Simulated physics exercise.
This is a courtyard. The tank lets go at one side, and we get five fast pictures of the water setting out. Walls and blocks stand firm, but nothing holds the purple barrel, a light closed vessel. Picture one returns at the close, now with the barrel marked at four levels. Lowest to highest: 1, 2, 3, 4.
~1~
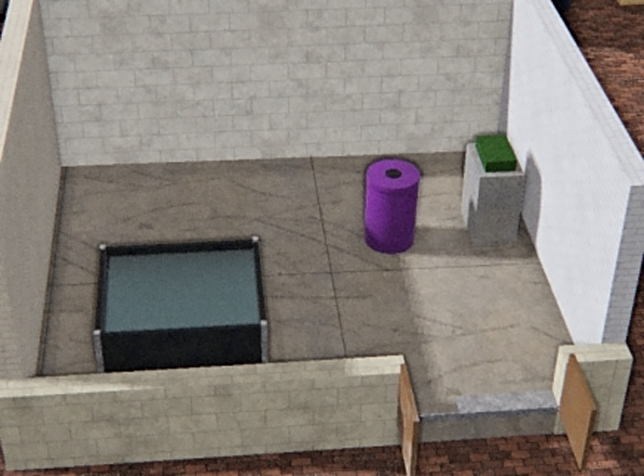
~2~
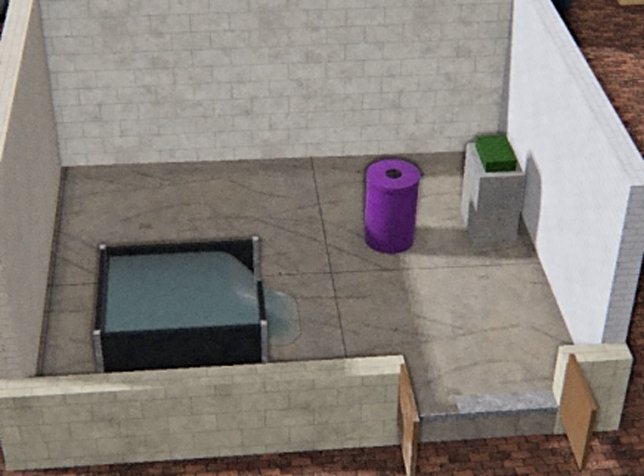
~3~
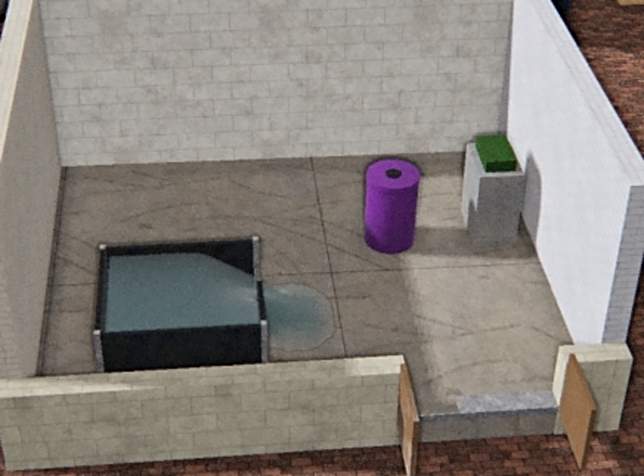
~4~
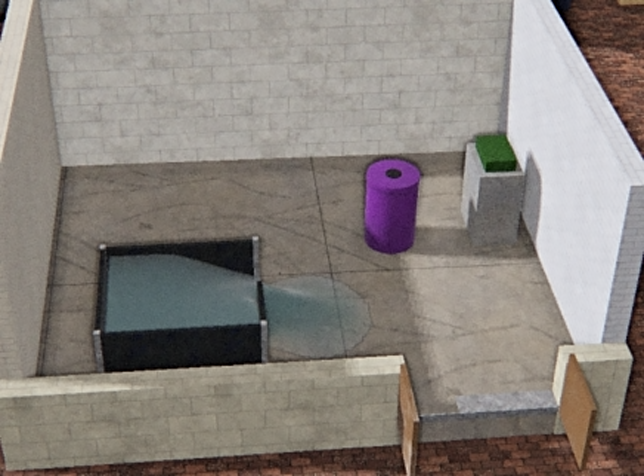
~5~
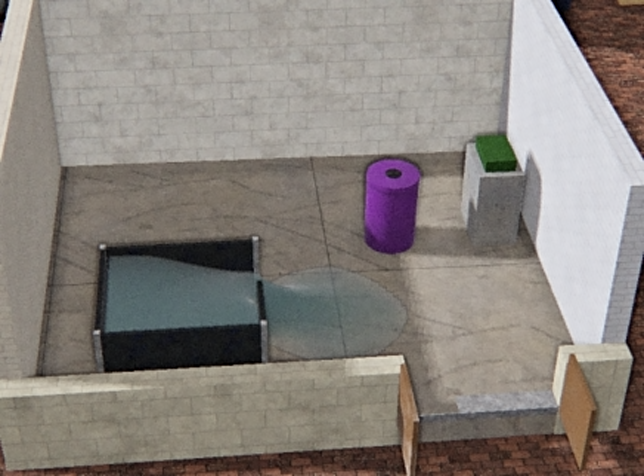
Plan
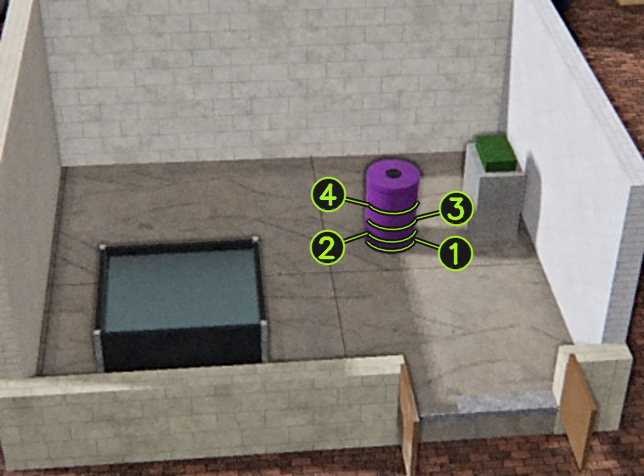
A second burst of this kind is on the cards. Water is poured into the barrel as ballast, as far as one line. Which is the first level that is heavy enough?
Level 2 just does it.
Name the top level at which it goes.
That is level 1.
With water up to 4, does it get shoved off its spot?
No.
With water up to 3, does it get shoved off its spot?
No.
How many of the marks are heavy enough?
Three of the four.
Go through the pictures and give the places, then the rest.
The first frame shows lid of the purple barrel at (393, 174); tank full, its middle at (181, 292); open gate at (481, 355).
In the second frame, 1 % of the ground wet, in view closest to the barrel at (286, 300).
In the third frame, 3 % of the ground wet, in view closest to the barrel at (316, 296).
In the fourth frame, 5 % of the ground wet, in view closest to the barrel at (339, 287).
The fifth frame shows lid of the purple barrel at (393, 174); 8 % of the ground wet, in view closest to the barrel at (361, 279).
On the marked copy, 1 at (393, 250); 2 at (394, 242); 3 at (394, 229); 4 at (395, 213); from the bottom up 1, 2, 3, 4.
Choosing 1, it is pushed about 3 times its own width away.
Choosing 2, it shifts by a finger or two and stays.
Choosing 3, it does not move.
Choosing 4, it does not move.
